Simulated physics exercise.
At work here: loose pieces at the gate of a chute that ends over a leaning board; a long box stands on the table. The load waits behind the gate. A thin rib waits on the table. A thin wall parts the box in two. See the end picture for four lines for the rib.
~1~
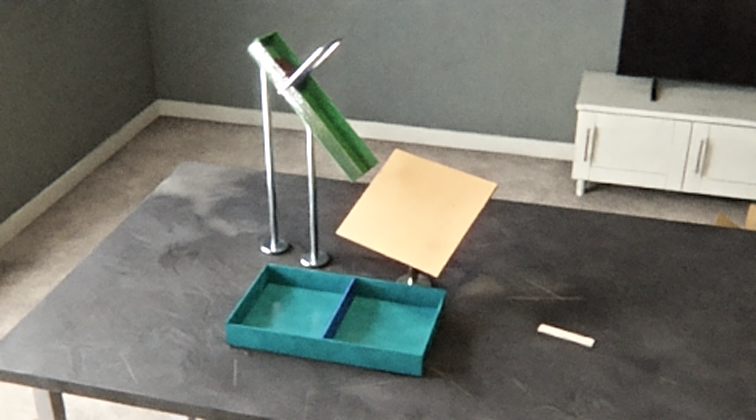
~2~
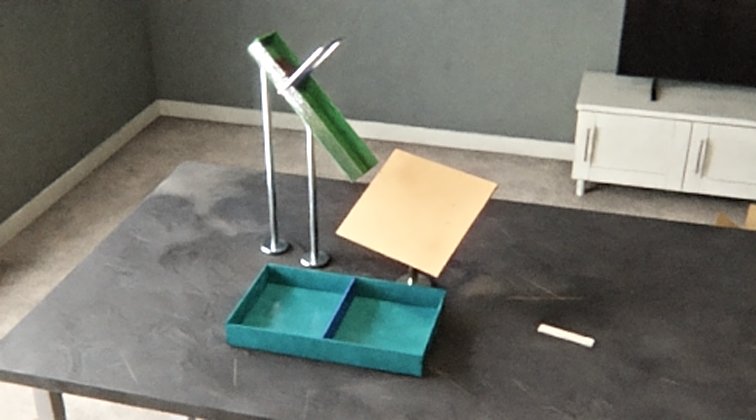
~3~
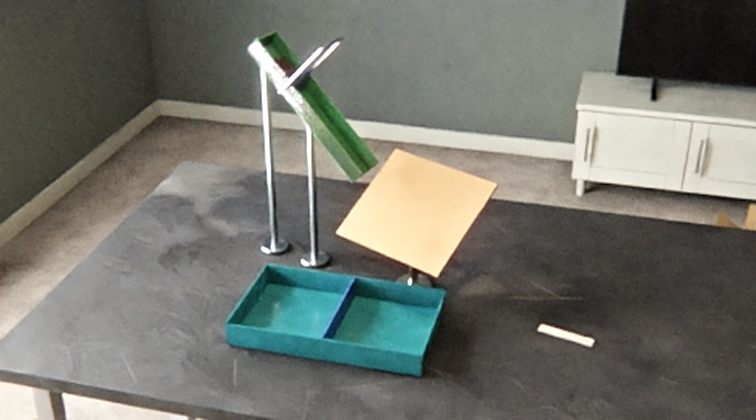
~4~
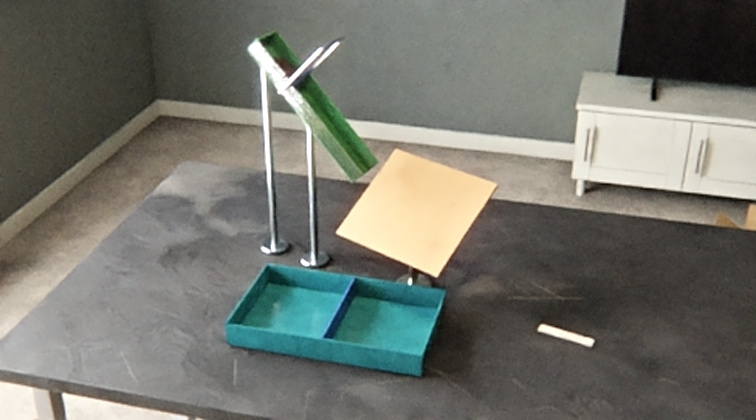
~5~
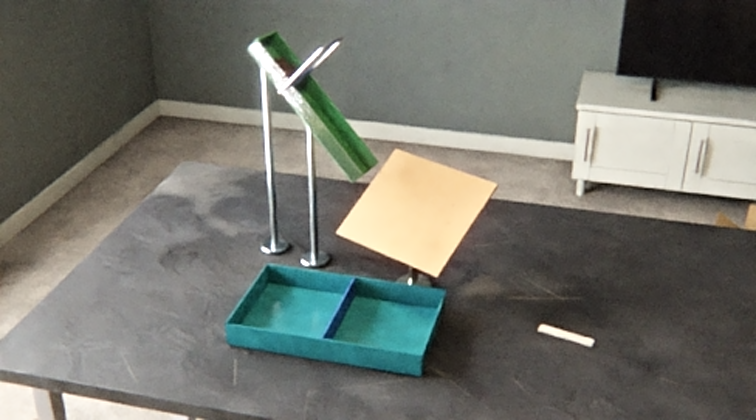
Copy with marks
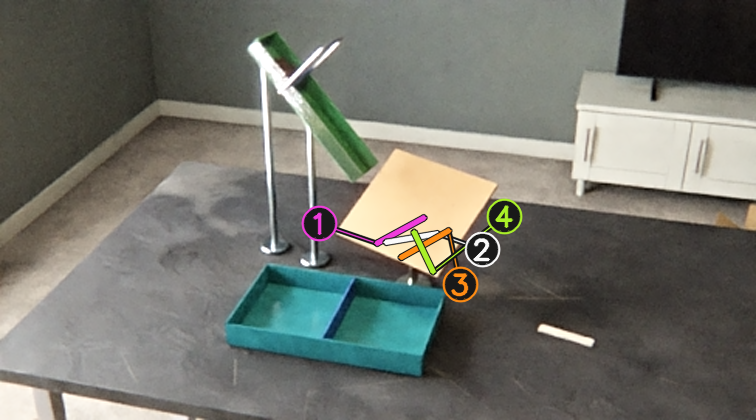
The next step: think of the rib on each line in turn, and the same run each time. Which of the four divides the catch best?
Use line 2.
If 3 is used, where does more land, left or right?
The right half.
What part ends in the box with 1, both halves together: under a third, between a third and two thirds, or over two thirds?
Over two thirds.
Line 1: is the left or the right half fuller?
The left half.
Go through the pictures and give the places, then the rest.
The first picture shows load behind the gate near (289, 72), chocolate balls; lip of the chute near (361, 177), sloping fairly steeply.
The second picture shows middle of the board near (415, 209), tilted fairly steeply; middle of its low edge near (385, 253); of its high edge near (445, 166).
The third picture shows front corners of the box near (226, 323) and (422, 355); front end of its middle wall near (321, 339); gate still shut near (303, 74).
The fourth picture shows middle of the load near (289, 72); lip near (361, 177).
The fifth picture shows middle of the load near (289, 72); lip near (361, 177).
On the marked copy, line 1 from (423, 217) to (376, 243); line 2 from (437, 233) to (386, 242); line 3 from (448, 230) to (401, 257); line 4 from (414, 232) to (433, 271).
With 1, of what is caught, close to two thirds in the left half, close to a third in the right.
With 2, of what is caught, close to half in the left half, close to half in the right.
With 3, of what is caught, a small share in the left half, the bulk in the right.
With 4, of what is caught, a small share in the left half, all but a few in the right.
